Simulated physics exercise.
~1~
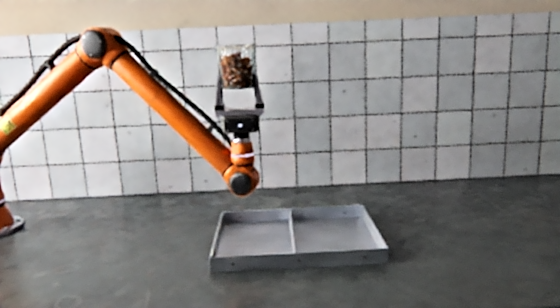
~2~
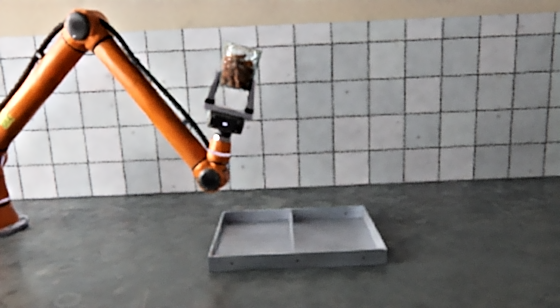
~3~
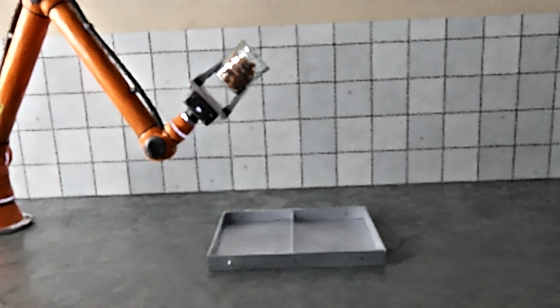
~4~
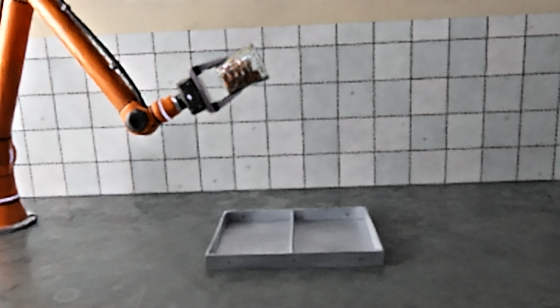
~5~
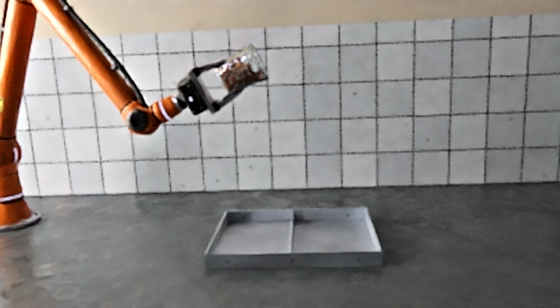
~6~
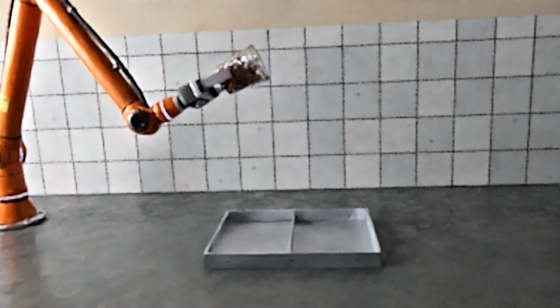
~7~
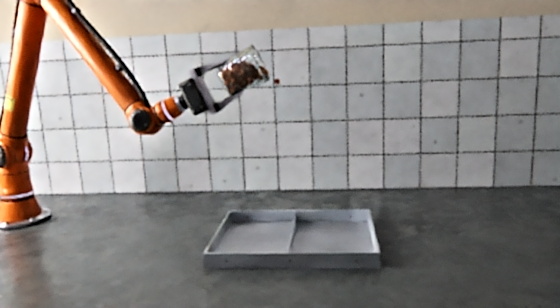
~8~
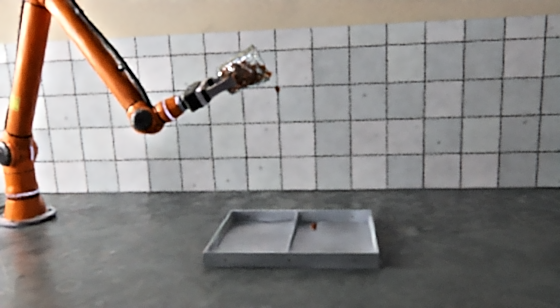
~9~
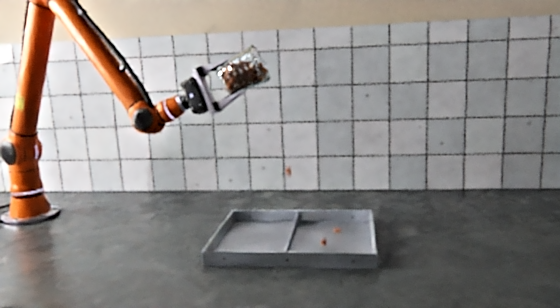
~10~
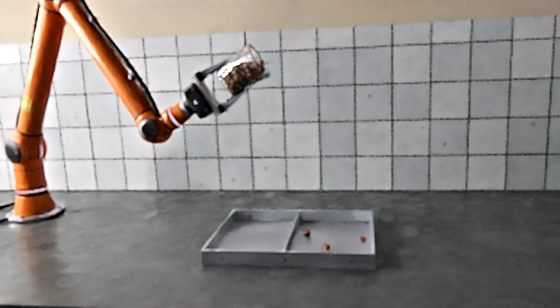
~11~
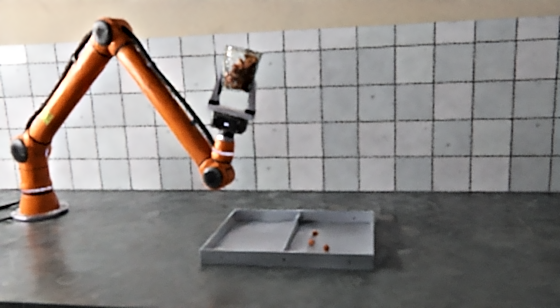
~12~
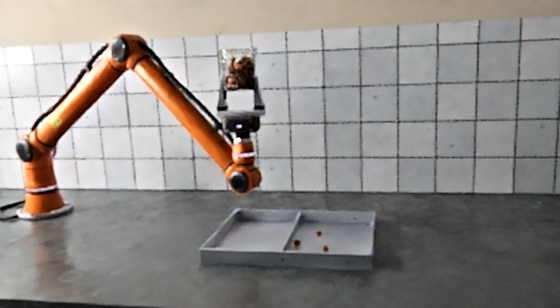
Orange robot arm tipping a clear cup of hazelnuts, spilling a few into a divided grey tray, then returning the cup upright.
